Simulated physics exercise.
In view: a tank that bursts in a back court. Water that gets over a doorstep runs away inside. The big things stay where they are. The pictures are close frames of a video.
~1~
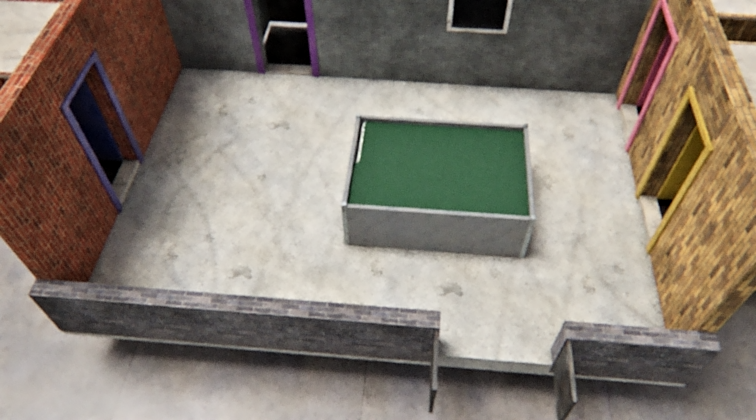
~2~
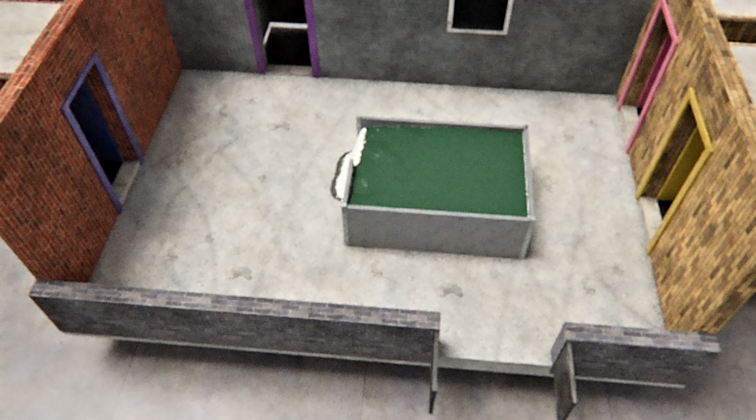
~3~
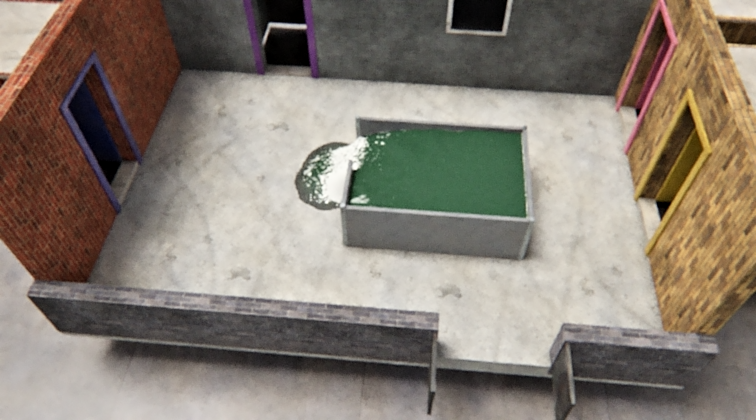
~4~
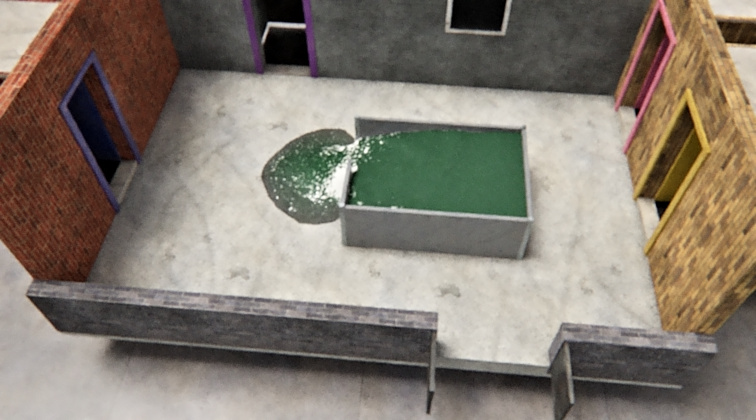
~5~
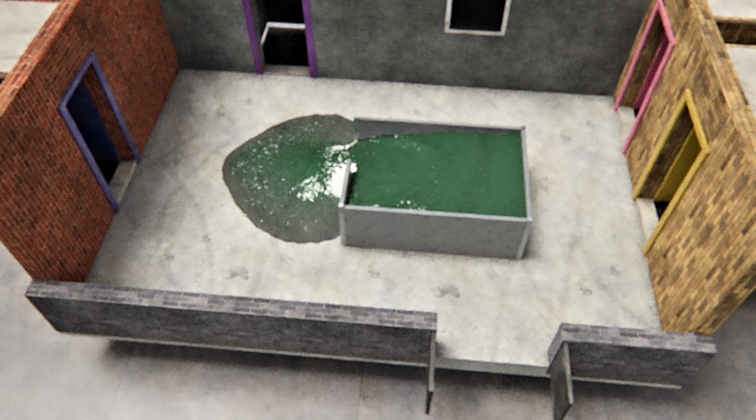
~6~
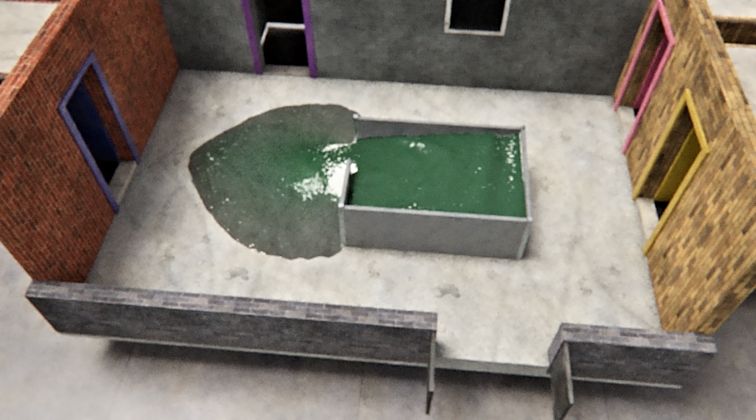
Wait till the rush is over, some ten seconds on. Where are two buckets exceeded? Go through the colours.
In the end: The yellow door stays under that; the purple door takes more than that; the blue door takes more than that; the pink door stays under that.
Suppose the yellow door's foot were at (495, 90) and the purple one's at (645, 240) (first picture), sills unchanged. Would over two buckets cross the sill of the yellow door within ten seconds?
Then: Yellow door holds.
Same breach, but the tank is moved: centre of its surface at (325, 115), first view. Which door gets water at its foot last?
Last comes the door marked yellow.
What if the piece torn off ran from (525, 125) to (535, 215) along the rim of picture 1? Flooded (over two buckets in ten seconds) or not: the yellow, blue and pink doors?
Yellow door floods; blue door holds; pink door goes over.
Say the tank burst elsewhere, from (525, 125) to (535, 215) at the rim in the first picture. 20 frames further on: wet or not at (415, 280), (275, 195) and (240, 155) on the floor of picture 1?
One after the other: Flooded, not flooded, no water.
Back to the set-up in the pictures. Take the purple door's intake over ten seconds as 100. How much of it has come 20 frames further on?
Close to 25 %.
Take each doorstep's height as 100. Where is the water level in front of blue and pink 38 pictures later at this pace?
In turn 180 and 0 per cent.
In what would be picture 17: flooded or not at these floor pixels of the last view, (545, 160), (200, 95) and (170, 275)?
In that order: Free of water, covered, awash.
A moment on, water covers 35 % of the floor; the yellow door not reached, the purple door wet at the sill, nothing in, the blue door under two buckets in, the pink door not reached.
Next, water covers 40 % of the floor; the yellow door not reached, the purple door over two buckets in, the blue door over two buckets in, the pink door not reached.
Then, water covers 45 % of the floor; the yellow door not reached, the purple door over two buckets in, the blue door far over two buckets in, the pink door not reached.
Later, water covers 70 % of the floor; the yellow door not reached, the purple door far over two buckets in, the blue door far over two buckets in, the pink door not reached.
In the end, water covers 95 % of the floor; the yellow door wet at the sill, nothing in, the purple door far over two buckets in, the blue door far over two buckets in, the pink door wet at the sill, nothing in.
